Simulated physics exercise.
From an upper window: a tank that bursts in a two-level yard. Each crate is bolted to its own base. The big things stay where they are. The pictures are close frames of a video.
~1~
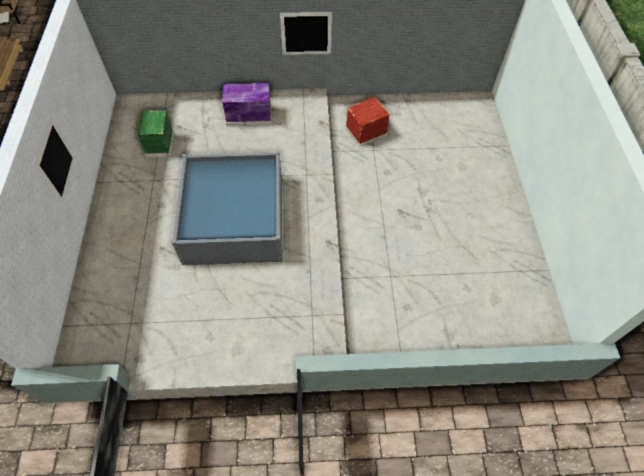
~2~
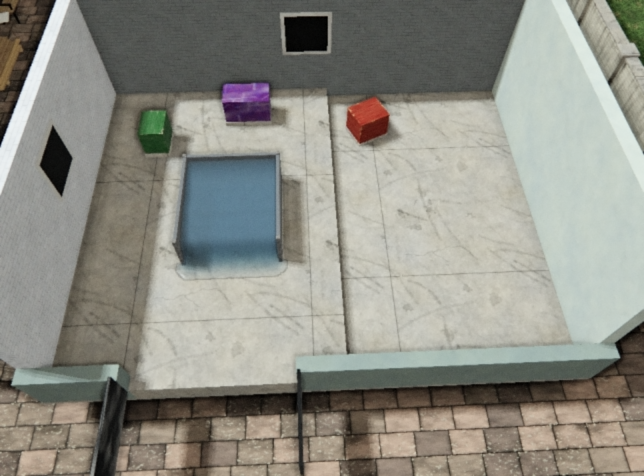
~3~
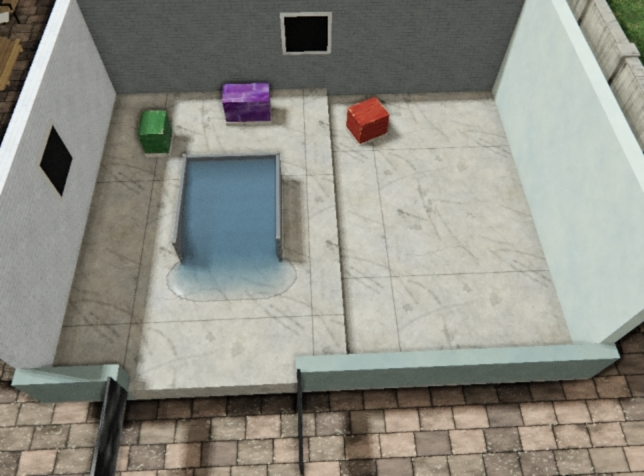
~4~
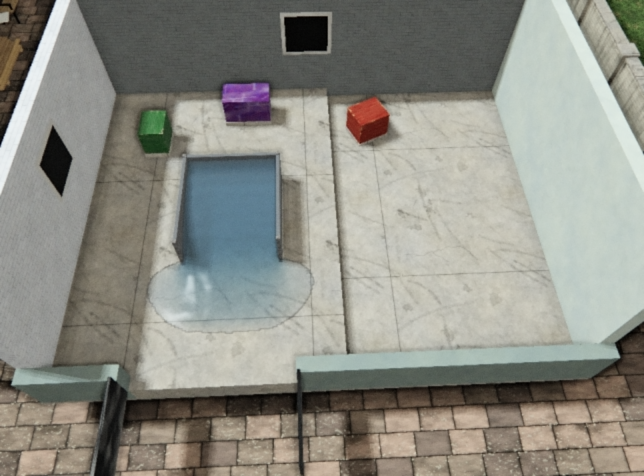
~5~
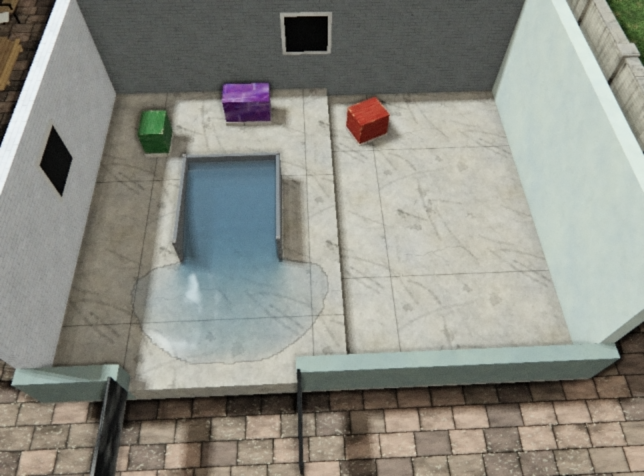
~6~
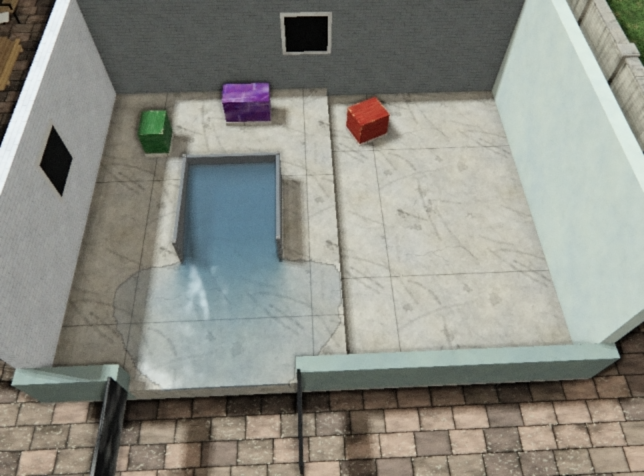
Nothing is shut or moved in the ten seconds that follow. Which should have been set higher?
One by one: The purple crate escapes dry; the red crate escapes dry; the green crate escapes dry.
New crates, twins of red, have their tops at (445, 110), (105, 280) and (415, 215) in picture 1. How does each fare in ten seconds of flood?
In that order: Escapes it, is topped, remains dry.
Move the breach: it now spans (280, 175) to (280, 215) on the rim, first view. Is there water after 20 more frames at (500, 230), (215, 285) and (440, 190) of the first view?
In turn: Covered, free of water, flooded.
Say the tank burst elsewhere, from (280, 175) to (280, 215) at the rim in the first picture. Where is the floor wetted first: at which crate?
The red-painted one.
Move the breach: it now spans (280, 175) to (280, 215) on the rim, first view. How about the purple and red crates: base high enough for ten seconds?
The purple crate remains dry, the red crate is wetted.
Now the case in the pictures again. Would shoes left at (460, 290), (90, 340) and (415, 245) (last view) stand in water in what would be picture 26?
In turn: Flooded, under water, clear.
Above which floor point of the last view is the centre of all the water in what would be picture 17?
Roughly at (235, 278).
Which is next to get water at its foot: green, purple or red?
I say the crate marked green.
A moment on, water covers 15 % of the floor; the purple crate not reached, the red crate not reached, the green crate not reached.
Next, water covers 20 % of the floor; the purple crate not reached, the red crate not reached, the green crate not reached.
Then, water covers 30 % of the floor; the purple crate not reached, the red crate not reached, the green crate not reached.
Later, water covers 40 % of the floor; the purple crate not reached, the red crate not reached, the green crate water round its plinth.
In the end, water covers 45 % of the floor; the purple crate stayed above the water, the red crate stayed above the water, the green crate stayed above the water.
